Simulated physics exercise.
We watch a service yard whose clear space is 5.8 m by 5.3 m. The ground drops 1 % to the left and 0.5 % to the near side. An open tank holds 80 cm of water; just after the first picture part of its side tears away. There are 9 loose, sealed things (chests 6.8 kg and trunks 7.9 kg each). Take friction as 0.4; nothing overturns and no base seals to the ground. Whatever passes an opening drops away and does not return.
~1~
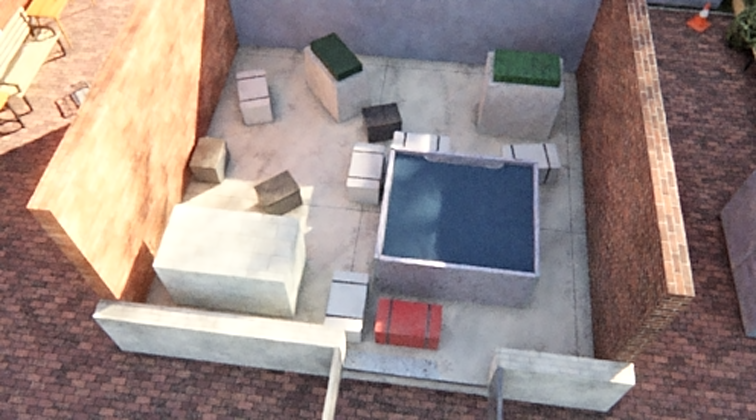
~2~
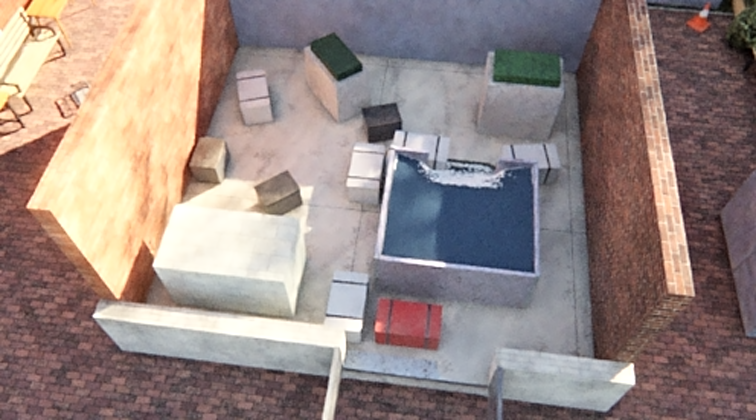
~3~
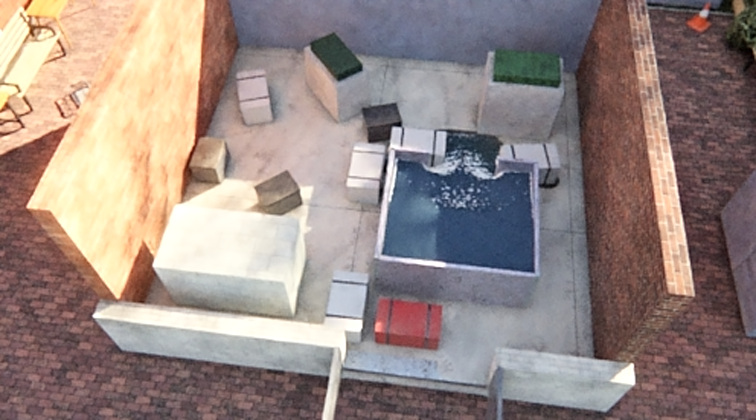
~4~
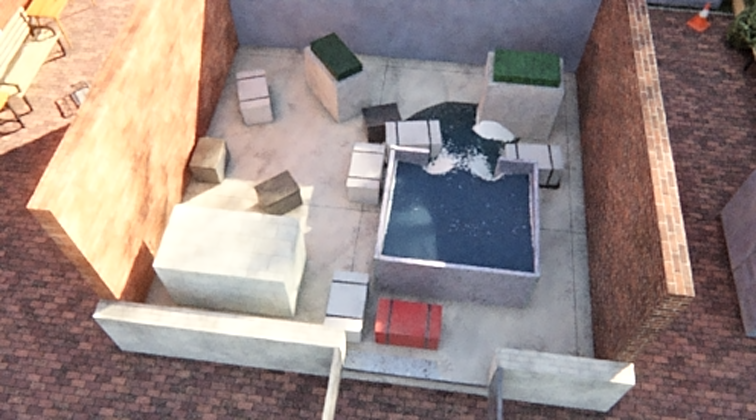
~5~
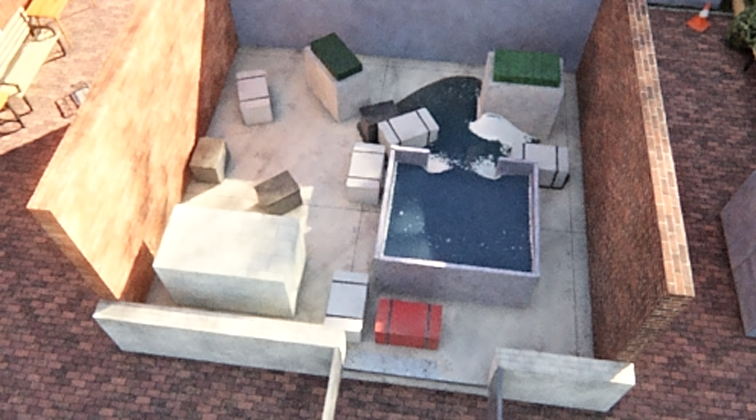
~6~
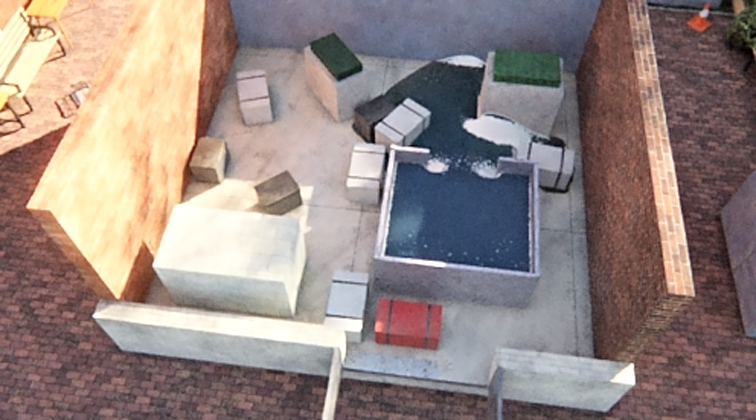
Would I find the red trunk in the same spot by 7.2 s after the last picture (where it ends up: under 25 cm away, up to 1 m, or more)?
The red trunk slides a little.
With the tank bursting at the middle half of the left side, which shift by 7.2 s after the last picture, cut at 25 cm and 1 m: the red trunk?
Then the red trunk travels far.
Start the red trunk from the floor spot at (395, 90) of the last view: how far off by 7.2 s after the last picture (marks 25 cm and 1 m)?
It travels far.
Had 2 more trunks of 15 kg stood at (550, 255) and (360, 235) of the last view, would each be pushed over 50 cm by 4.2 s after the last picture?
In that order: Over, under.
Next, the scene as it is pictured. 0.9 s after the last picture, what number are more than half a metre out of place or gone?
By then 1.
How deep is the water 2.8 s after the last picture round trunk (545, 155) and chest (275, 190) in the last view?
Roughly 6 and 1 cm.
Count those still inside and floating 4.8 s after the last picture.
I count 7.
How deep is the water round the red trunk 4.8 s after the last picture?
About 5 cm.
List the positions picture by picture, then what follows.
The first frame shows the red trunk at (409, 318) rests on the ground; 3.2 m2 under water; 0 of 9 have shifted.
The second frame shows the red trunk at (409, 318), on the bottom; water covers 3.9 m2; 1 of 9 have shifted.
The third frame shows the red trunk at (409, 318), on the bottom; water covers 4.8 m2; 1 of 9 have shifted.
The fourth frame shows the red trunk at (409, 318) rests on the ground; 5.6 m2 under water; 2 of 9 have shifted.
The fifth frame shows the red trunk at (409, 318) rests on the ground; 6.5 m2 under water; 2 of 9 have shifted.
The sixth frame shows the red trunk at (409, 318) rests on the ground; water covers 7.6 m2; 3 of 9 have shifted.
Then, 0.9 s after the last picture the red trunk is near (409, 318), 0.0 m from its start, aground; 0 of 9 are out; 0 afloat.
Then, 2.8 s after the last picture the red trunk is near (409, 318), 0.0 m from its start, aground; 0 of 9 are out; 2 afloat.
Then, 4.8 s after the last picture the red trunk is near (388, 316), 0.3 m from its start, afloat; 0 of 9 are out; 7 afloat.
Then, 7.2 s after the last picture the red trunk is near (365, 330), 0.6 m from its start, afloat; 0 of 9 are out; 9 afloat.
